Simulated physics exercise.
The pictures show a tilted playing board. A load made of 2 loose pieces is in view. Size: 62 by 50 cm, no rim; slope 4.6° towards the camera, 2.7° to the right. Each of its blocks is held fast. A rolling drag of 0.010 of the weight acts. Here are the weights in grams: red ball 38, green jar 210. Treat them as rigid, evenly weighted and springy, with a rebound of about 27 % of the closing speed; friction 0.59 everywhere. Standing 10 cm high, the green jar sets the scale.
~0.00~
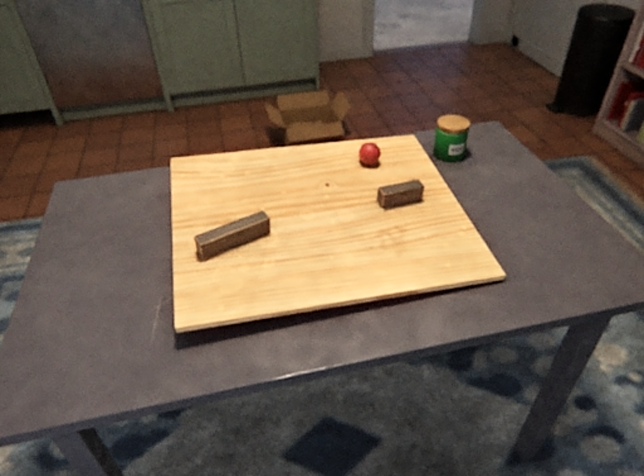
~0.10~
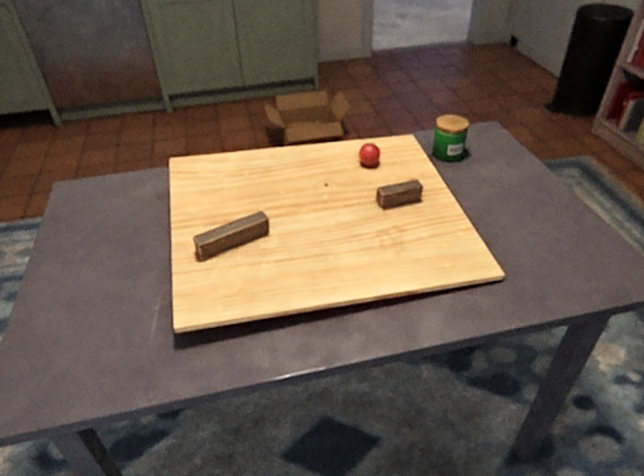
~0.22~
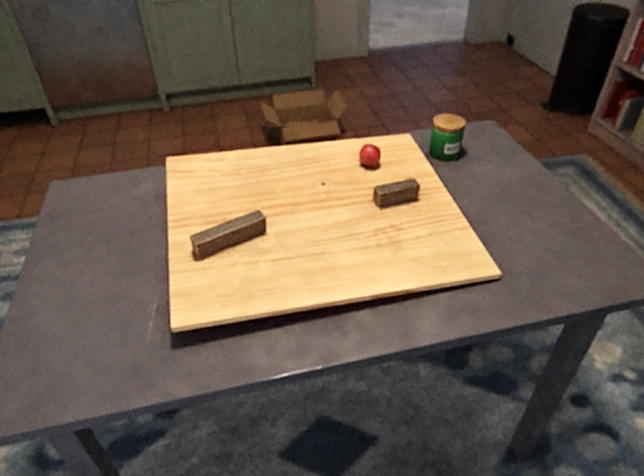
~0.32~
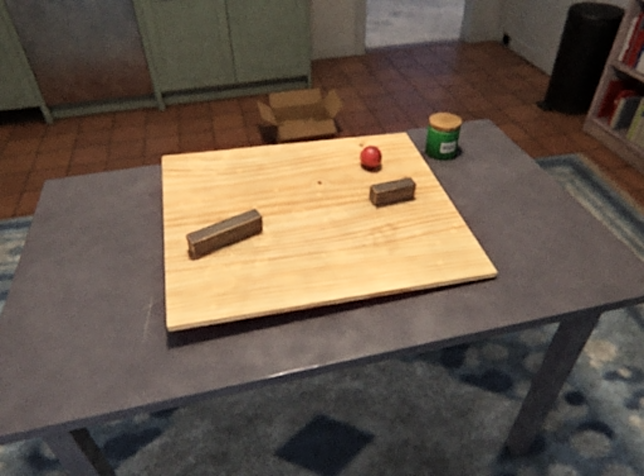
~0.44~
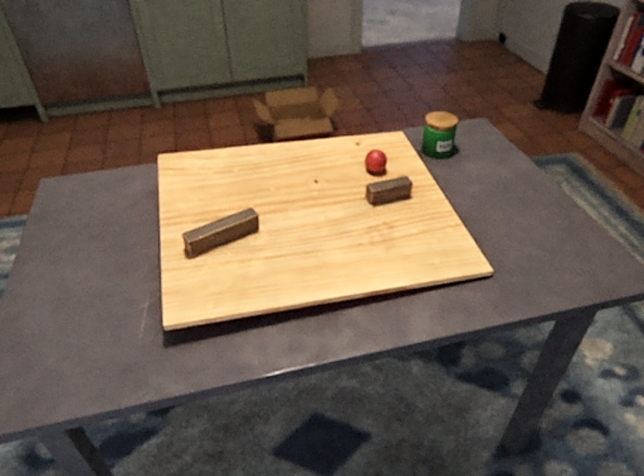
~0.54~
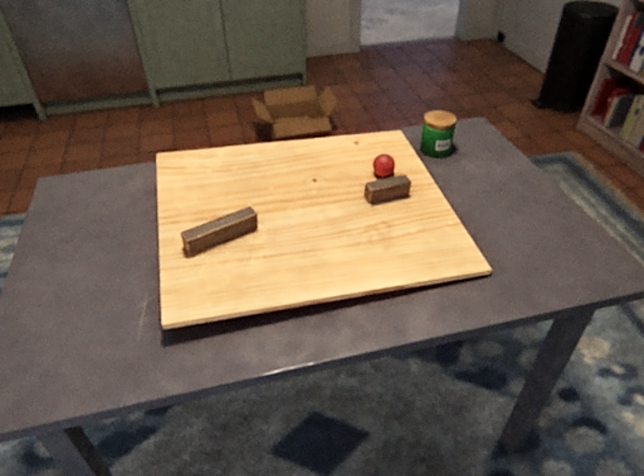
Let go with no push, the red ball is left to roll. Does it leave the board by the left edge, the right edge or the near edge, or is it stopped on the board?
It goes off the right edge.
After 1.04 s, 28 cm of board to the near edge; red ball near (422, 173).
After 1.44 s, it has gone over the right edge; red ball near (479, 201).
By the end (1.7 s), it has gone over the right edge; green jar in place, give or take 8 cm.
